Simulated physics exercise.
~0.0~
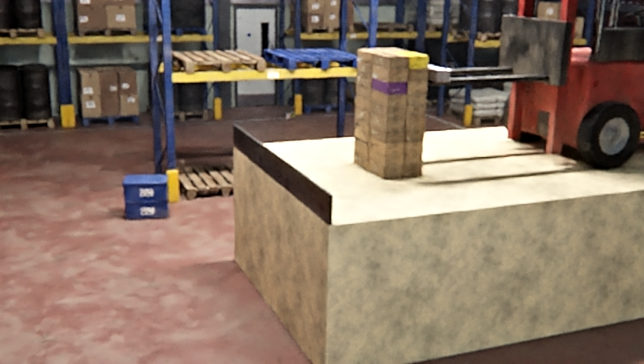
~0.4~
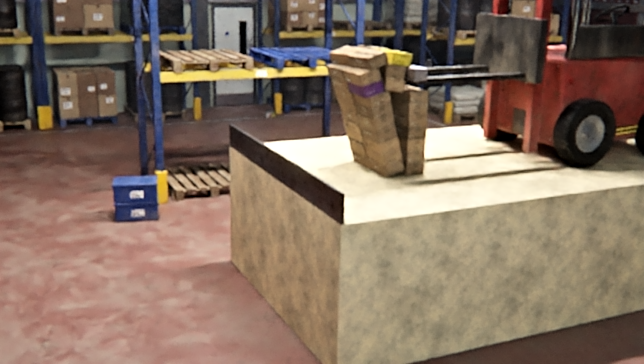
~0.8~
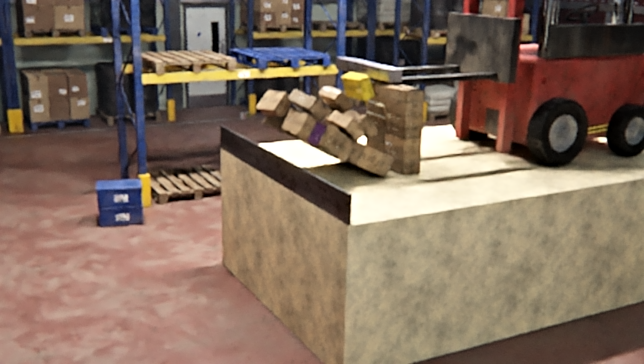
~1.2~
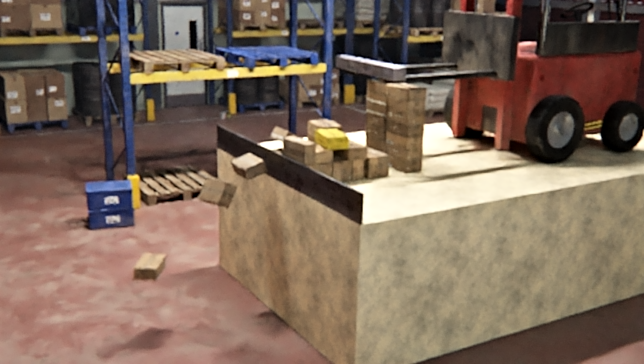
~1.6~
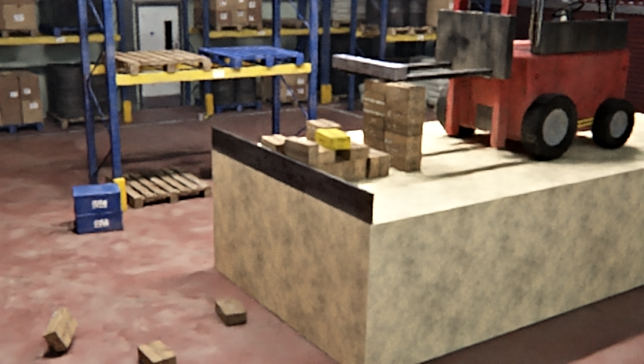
Stacked brown boxes toppling as a red forklift's beam pushes them, most stopping behind a low board, three landing on the floor.
